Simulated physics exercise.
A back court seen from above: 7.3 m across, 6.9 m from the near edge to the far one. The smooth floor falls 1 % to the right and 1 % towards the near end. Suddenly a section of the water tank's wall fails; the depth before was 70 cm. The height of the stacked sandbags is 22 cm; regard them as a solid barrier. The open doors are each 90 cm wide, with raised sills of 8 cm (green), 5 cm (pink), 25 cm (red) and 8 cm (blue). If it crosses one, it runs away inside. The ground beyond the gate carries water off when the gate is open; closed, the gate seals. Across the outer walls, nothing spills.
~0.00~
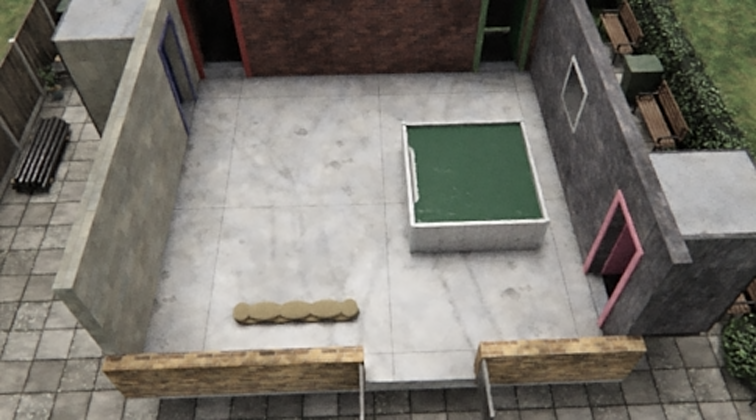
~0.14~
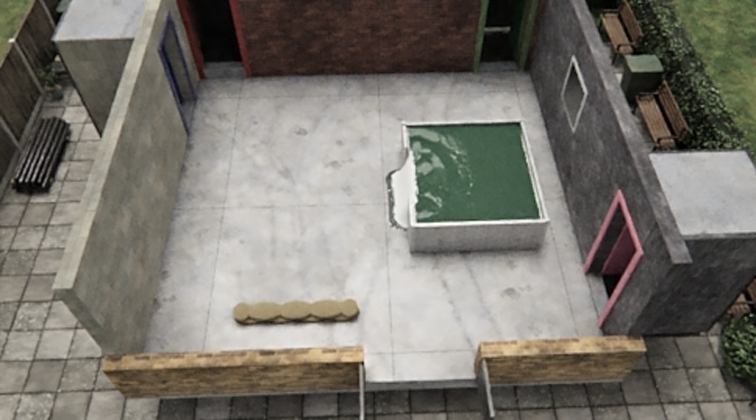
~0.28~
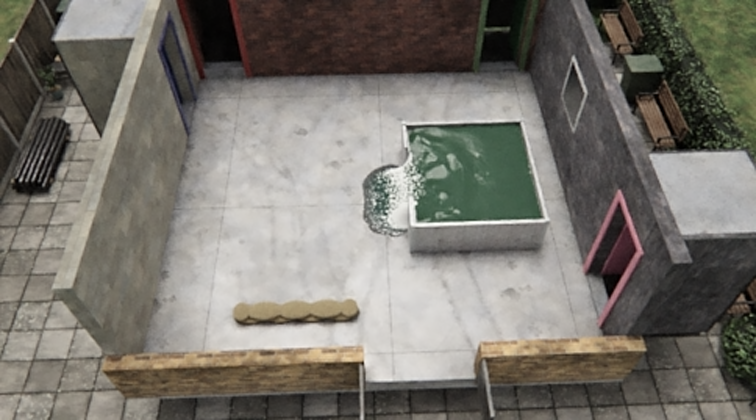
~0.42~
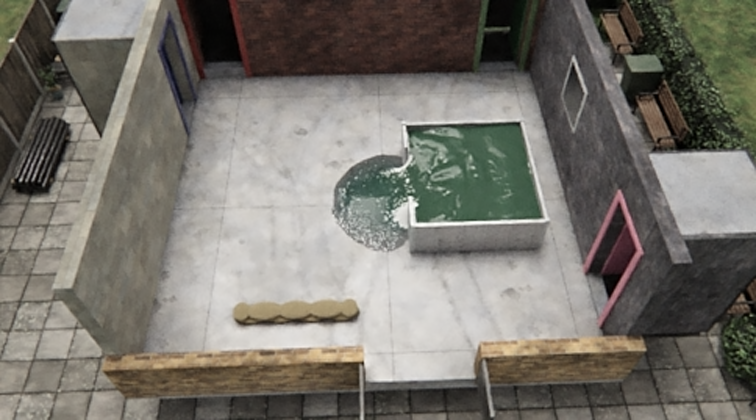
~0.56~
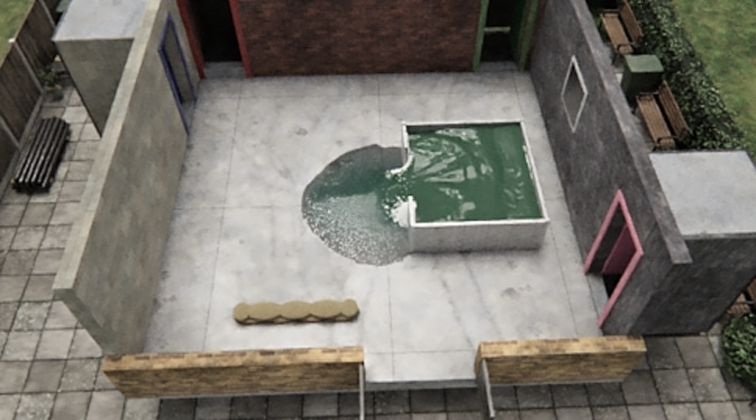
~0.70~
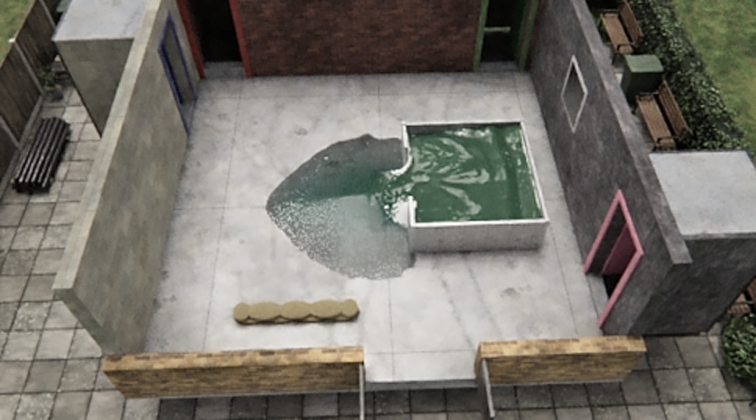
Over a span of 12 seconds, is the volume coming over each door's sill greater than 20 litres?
Outcome: Green door: Limit not crossed. Pink door: Limit crossed. Red door: Limit not crossed. Blue door: Limit crossed.
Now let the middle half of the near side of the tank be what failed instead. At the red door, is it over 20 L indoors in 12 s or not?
At the red door the limit is not exceeded.
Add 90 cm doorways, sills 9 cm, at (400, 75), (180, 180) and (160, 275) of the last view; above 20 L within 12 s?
In that order: Short of it, beyond it, beyond it.
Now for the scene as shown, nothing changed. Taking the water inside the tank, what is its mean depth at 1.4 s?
The mean depth is around 50 cm.
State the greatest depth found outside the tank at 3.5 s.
Peak depth: Approx. 32 cm.
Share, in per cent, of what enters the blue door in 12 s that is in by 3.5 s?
By then it's near 40% of the total.
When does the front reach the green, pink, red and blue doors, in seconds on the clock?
The front reaches green at 7.0 s, pink at 6.0 s, red at 2.6 s, blue at 2.0 s.
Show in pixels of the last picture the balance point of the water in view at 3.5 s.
(348, 202).
After 1.4 s water covers 30 % of the floor and is deepest (36 cm) near (396, 202); green door not reached, pink door not reached, red door not reached, blue door not reached.
After 2.2 s water covers 45 % of the floor and is deepest (29 cm) near (396, 202); green door not reached, pink door not reached, red door not reached, blue door 11 cm at the sill, 0 L in.
After 3.5 s water covers 50 % of the floor and is deepest (32 cm) near (140, 374); green door not reached, pink door not reached, red door 23 cm at the sill, 0 L in, blue door 14 cm at the sill, 26 L in.
After 7.0 s water covers 90 % of the floor and is deepest (16 cm) near (186, 373); green door 1 cm at the sill, 0 L in, pink door 10 cm at the sill, 5 L in, red door 11 cm at the sill, 1 L in, blue door 9 cm at the sill, 63 L in.
After 12.0 s water covers 95 % of the floor and is deepest (16 cm) near (578, 271); green door 8 cm at the sill, 1 L in, pink door 12 cm at the sill, 81 L in, red door 4 cm at the sill, 1 L in, blue door 4 cm at the sill, 64 L in.
